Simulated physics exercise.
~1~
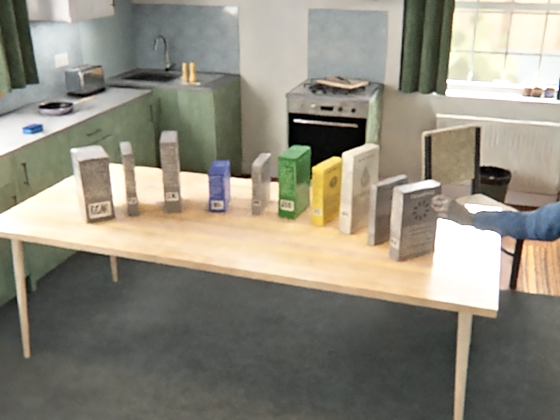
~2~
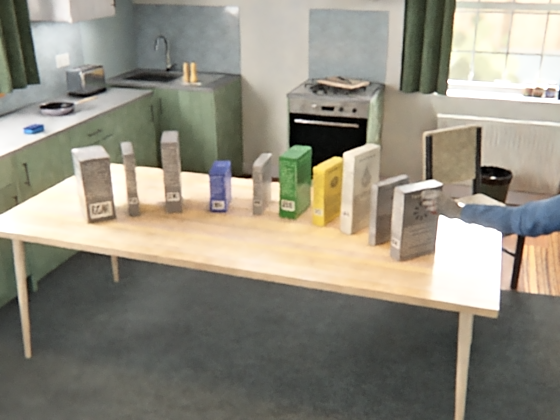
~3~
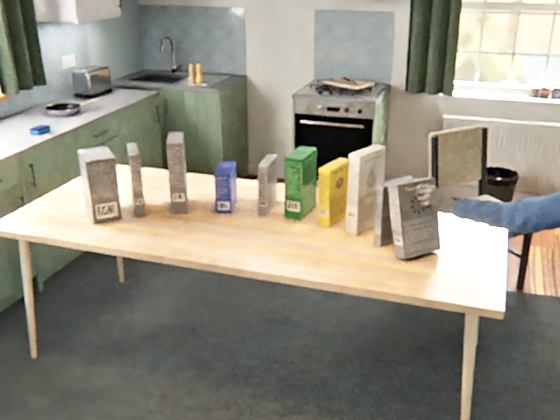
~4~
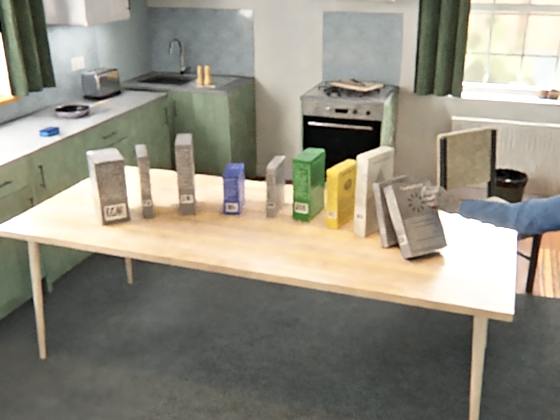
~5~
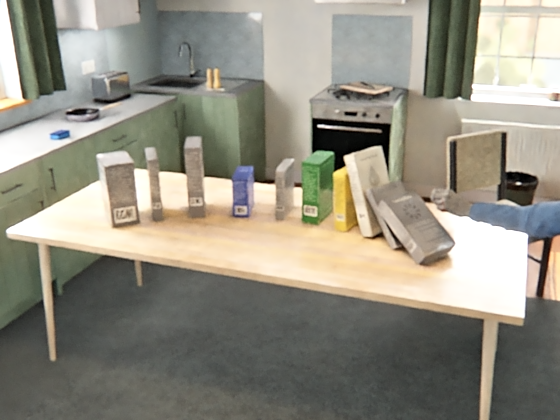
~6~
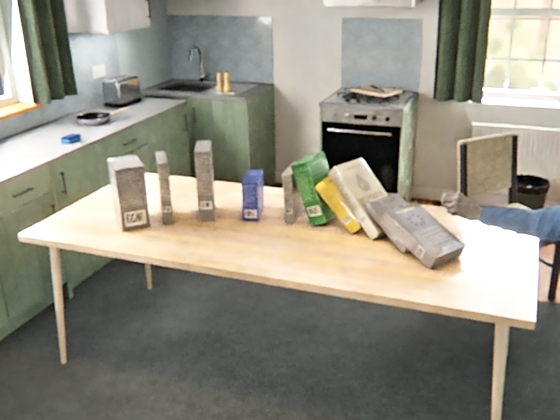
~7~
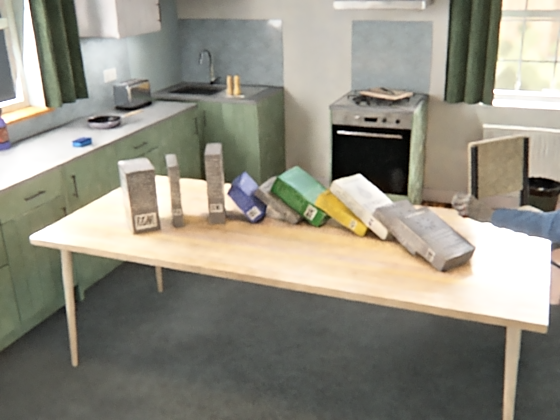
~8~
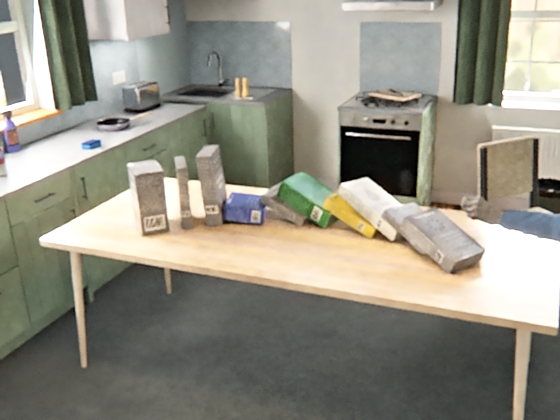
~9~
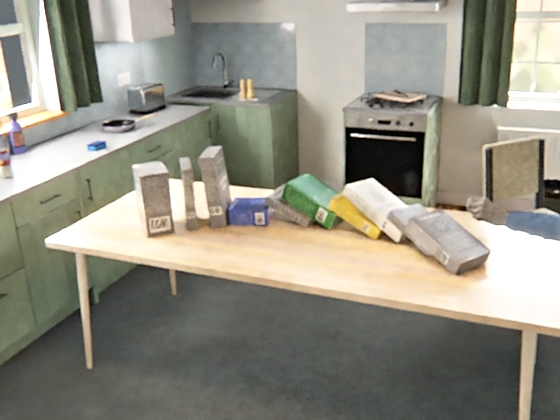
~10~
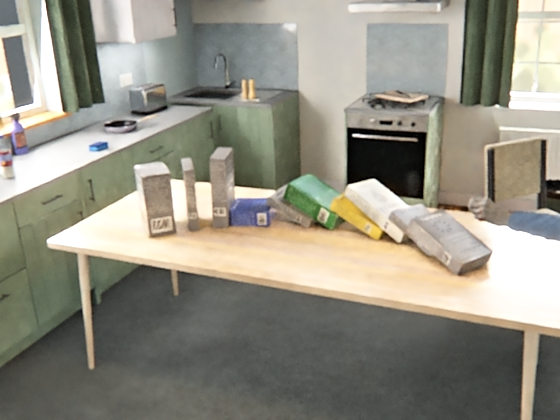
In a kitchen, a hand tips the end box, toppling seven and leaving three standing.
